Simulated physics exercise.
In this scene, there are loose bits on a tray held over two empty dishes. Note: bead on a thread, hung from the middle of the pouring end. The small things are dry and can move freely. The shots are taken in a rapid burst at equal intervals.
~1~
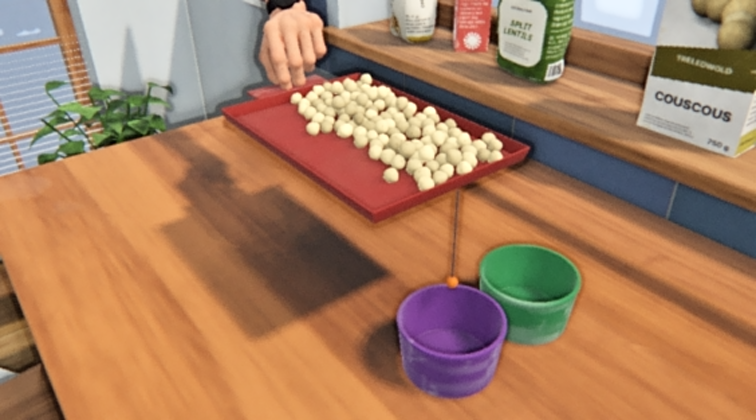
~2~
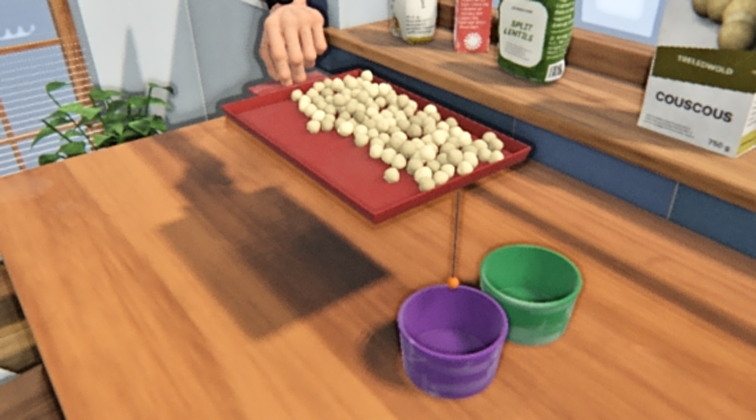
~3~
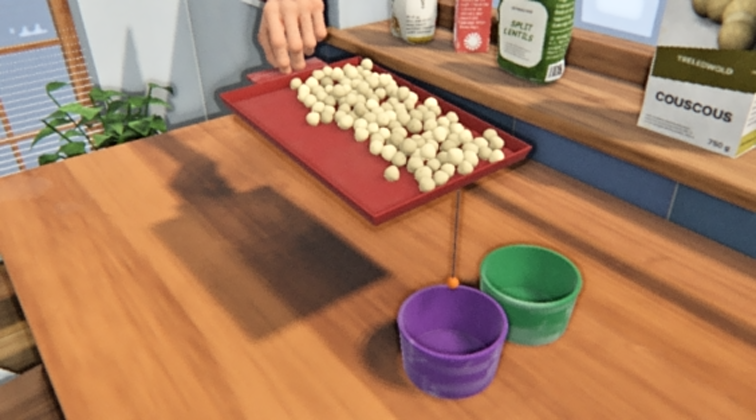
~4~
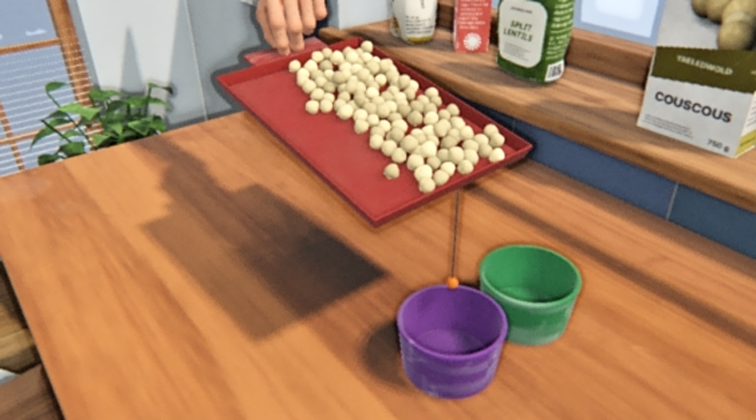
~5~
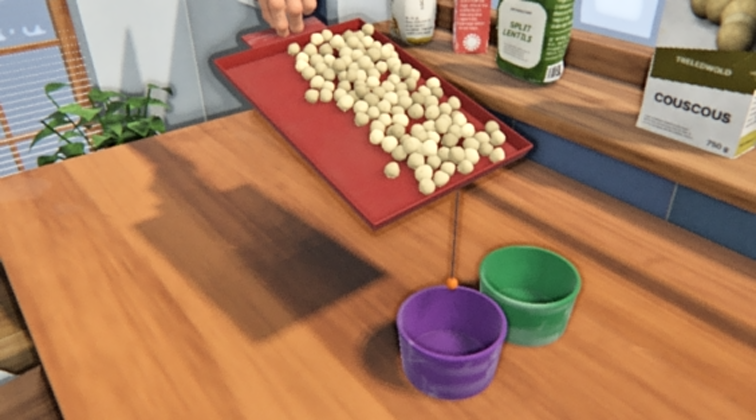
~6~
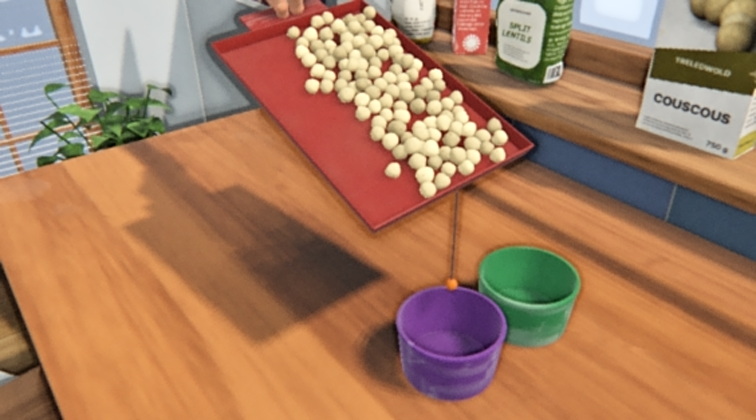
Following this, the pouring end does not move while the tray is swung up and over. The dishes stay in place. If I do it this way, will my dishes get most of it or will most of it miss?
The dishes are going to end up holding a minor part.
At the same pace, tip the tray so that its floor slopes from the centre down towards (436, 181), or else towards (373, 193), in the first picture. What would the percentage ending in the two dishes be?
The first try would leave around 40 per cent there, the second around 30 per cent.
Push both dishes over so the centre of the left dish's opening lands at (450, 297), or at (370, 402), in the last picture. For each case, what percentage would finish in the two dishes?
Near 10 % and 60 %.
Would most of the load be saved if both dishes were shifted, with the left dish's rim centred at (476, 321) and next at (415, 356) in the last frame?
Short of half and then the bulk of it.
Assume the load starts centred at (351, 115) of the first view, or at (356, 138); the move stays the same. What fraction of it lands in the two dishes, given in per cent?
Around 40 percent the first time and around 40 percent the second time.
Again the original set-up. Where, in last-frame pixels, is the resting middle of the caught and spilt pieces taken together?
Close to (442, 386) in the last picture.
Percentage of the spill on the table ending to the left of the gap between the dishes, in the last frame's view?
Share on the left: Near 70 %.
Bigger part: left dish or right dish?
Looking at the end state, it is the left-side one.
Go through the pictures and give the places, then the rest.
The first frame shows corners of the pouring end at (374, 209) and (524, 147), level; middle of the load at (377, 123), macadamia nuts; left dish at (488, 366); right dish at (565, 315); bead on its thread at (452, 282).
The second frame shows corners of the pouring end at (375, 210) and (525, 147), level; middle of the load at (378, 121).
The third frame shows corners of the pouring end at (376, 212) and (526, 146), tipped barely, lowest at the left corner; middle of the load at (378, 114).
The fourth frame shows corners of the pouring end at (376, 216) and (526, 145), tipped a little, lowest at the left corner; middle of the load at (378, 103).
The fifth frame shows corners of the pouring end at (375, 219) and (527, 144), tipped clearly, lowest at the left corner; middle of the load at (379, 93).
The sixth frame shows corners of the pouring end at (375, 223) and (528, 144), tipped clearly, lowest at the left corner; middle of the load at (380, 85); left dish at (487, 369); right dish at (564, 317).
Soon, tray tipped steeply; most on the tray; a stray few in the left dish; a stray few outside both; a small part in the air.
A while on, tray tipped past a quarter turn; a small part on the tray; a small part in the left dish; about a third outside both; about a third in the air.
Towards the end, tray tipped past a quarter turn; about a third in the left dish; about two thirds outside both.
Finally, tray tipped past a quarter turn; about a third in the left dish; none in the right dish; about two thirds outside both.
